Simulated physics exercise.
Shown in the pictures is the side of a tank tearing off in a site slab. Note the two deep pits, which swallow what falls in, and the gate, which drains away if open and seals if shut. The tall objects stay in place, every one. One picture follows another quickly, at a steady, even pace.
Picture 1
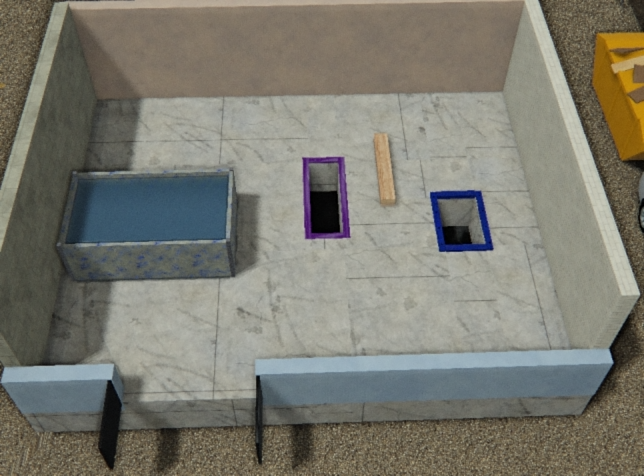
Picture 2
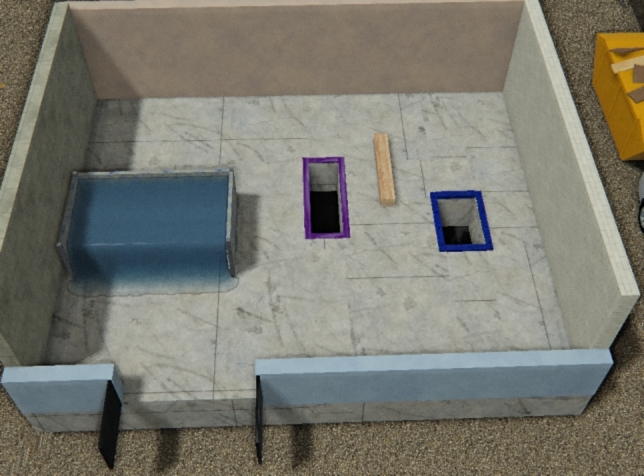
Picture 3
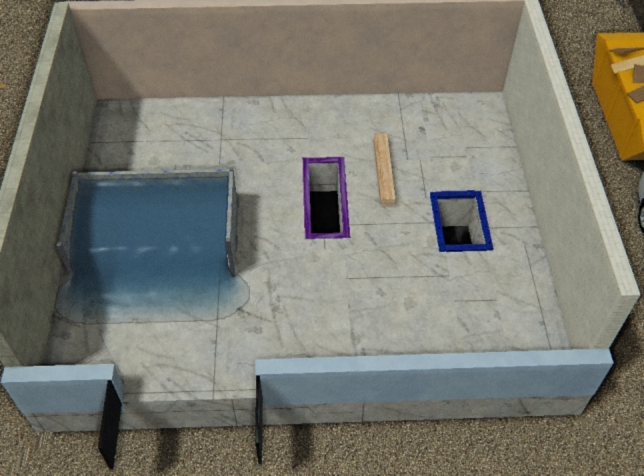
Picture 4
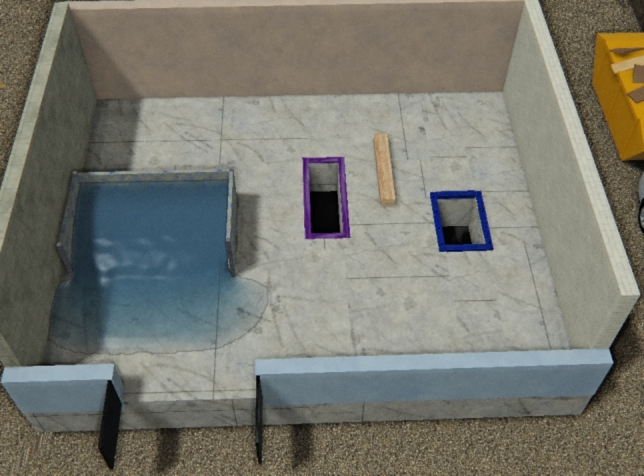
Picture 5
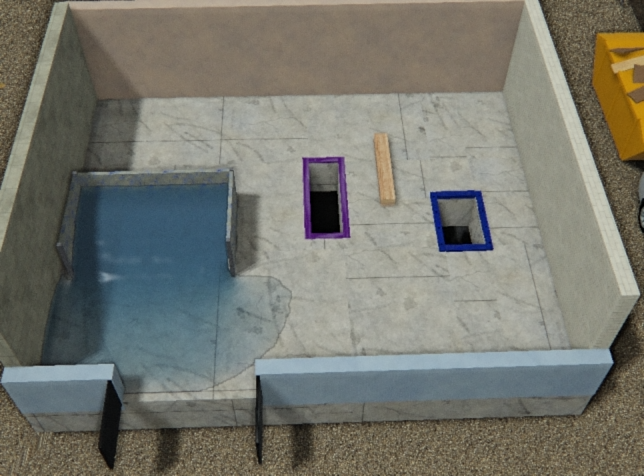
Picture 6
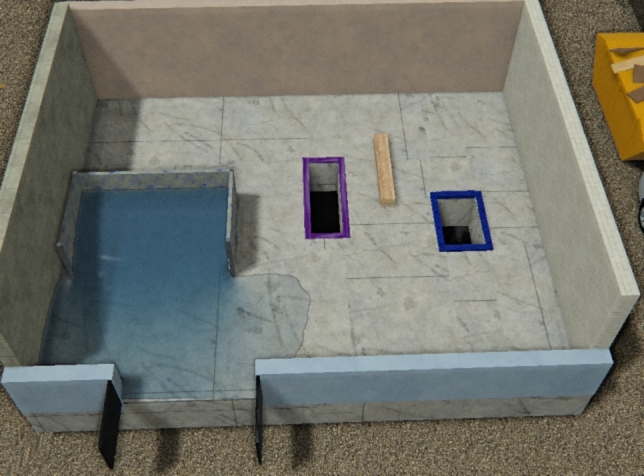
In this clip, the front side of a water tank gives way on a walled slab with two pits, and blue water pours out, spreading across the floor toward the viewer and rightward while the water in the tank drops.
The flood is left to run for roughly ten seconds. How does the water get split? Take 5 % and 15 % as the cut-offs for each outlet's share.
In the end, the gate ends up with more than 15 %, the purple pit ends up with less than 5 %, the blue pit ends up with less than 5 %.
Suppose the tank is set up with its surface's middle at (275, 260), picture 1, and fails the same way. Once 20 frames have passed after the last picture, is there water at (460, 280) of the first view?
The answer is submerged.
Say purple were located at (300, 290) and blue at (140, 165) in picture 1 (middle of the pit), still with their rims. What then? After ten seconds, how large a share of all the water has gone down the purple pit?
Share for purple, in per cent: 8.
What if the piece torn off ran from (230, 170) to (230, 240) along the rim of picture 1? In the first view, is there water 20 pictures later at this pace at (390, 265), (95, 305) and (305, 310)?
Point 1: Inundated; point 2: Unwetted; point 3: Inundated.
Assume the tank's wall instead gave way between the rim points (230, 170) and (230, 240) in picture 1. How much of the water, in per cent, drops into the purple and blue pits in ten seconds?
Shares: Purple at 45 percent, blue at 8 percent.
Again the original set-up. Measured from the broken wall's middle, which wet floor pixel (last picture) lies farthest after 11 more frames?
At roughly (505, 376).
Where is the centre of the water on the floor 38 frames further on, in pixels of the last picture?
Around pixel (278, 282) of the last picture.
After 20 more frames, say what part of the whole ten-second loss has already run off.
My guess would be around 75 percent.
A moment on, water covers 20 % of the floor; the gate 15 %, the purple pit 0 %, the blue pit 0 %.
Next, water covers 25 % of the floor; the gate 31 %, the purple pit 0 %, the blue pit 0 %.
Then, water covers 35 % of the floor; the gate 43 %, the purple pit 0 %, the blue pit 0 %.
Later, water covers 50 % of the floor; the gate 49 %, the purple pit 0 %, the blue pit 0 %.
In the end, water covers 60 % of the floor; the gate 55 %, the purple pit 0 %, the blue pit 0 %.
